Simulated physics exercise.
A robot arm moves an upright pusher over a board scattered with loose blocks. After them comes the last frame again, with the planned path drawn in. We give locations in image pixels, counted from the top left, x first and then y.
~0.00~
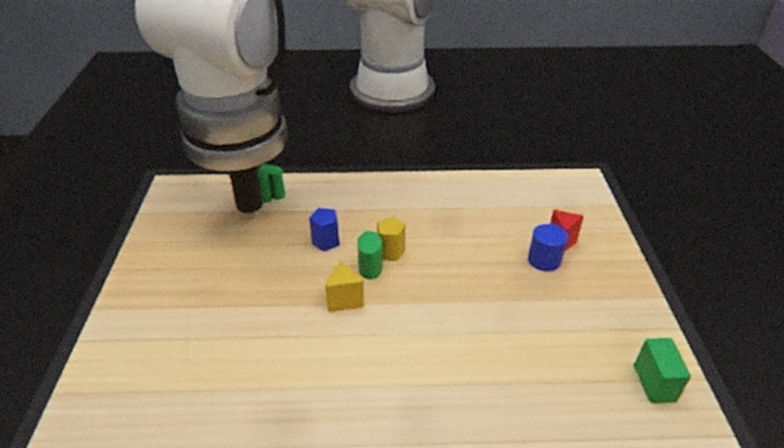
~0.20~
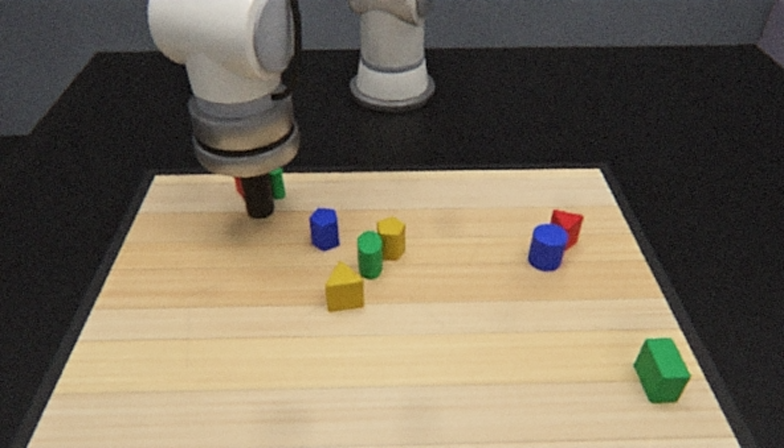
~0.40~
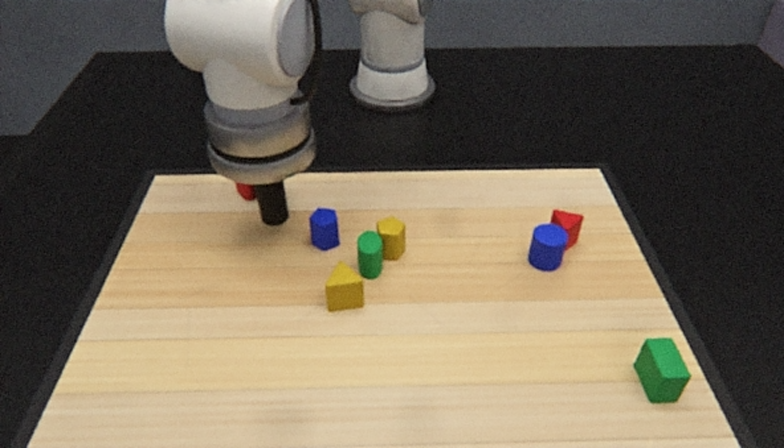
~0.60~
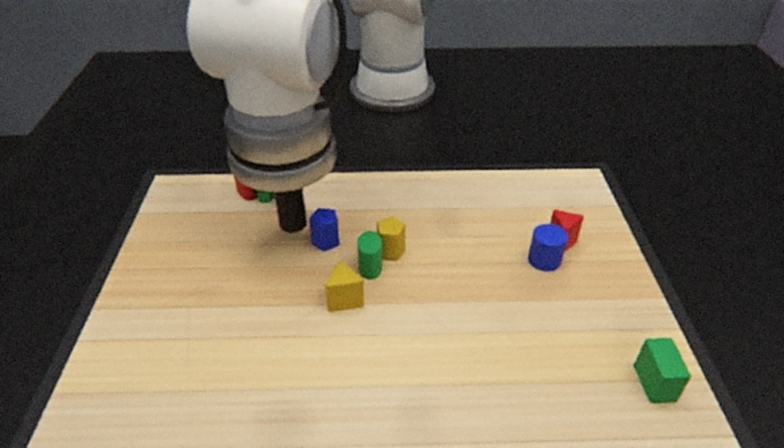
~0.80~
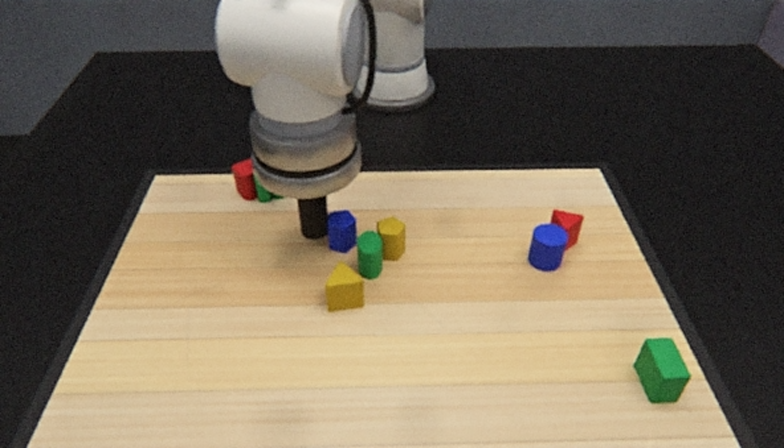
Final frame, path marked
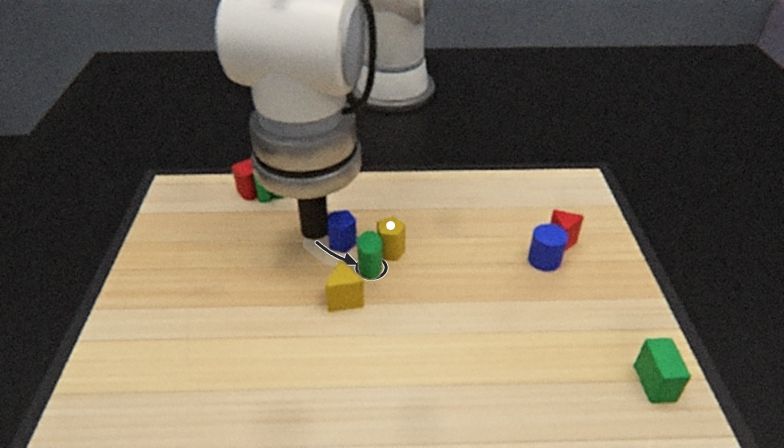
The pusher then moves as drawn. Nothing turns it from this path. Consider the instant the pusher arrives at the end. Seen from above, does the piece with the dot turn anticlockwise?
My answer is no.
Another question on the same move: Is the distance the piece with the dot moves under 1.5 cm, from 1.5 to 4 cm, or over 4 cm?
I'd go with under 1.5 cm for this block.
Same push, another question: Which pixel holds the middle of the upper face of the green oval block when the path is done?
Most likely (396, 250).
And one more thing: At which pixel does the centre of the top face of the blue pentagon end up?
Roughly at (369, 221).
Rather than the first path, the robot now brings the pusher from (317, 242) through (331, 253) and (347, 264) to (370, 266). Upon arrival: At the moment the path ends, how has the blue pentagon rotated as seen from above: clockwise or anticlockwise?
From above, the blue pentagon will be seen to turn anti-clockwise.
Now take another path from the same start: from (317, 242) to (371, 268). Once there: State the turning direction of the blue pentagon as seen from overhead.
Turns anticlockwise.
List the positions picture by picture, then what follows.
In the first picture, lower end of the pusher (250, 205), tops of blocks, blue pentagon (324, 216), yellow triangular piece (343, 275), green oval block (370, 241), yellow pentagon (391, 226).
In the second picture, pusher (261, 211), blocks as before.
In the third picture, pusher (275, 218), blocks as before.
In the fourth picture, pusher (293, 224), blocks as before.
In the fifth picture, pusher (315, 231), blue pentagon (341, 218), yellow triangular piece (343, 275), green oval block (370, 241), yellow pentagon (391, 226).
The drawn path runs from (317, 242) over (331, 253) and (350, 262) to (371, 268); the dot is on the yellow pentagon.
On the path given first. Halfway along, pusher (340, 247); blue pentagon (363, 222), turned 45° anticlockwise.
At the end, pusher (371, 256); blue pentagon (369, 221), turned 70° anticlockwise; yellow triangular piece not moved; green oval block (396, 250); yellow pentagon (397, 224), turned 20° clockwise.
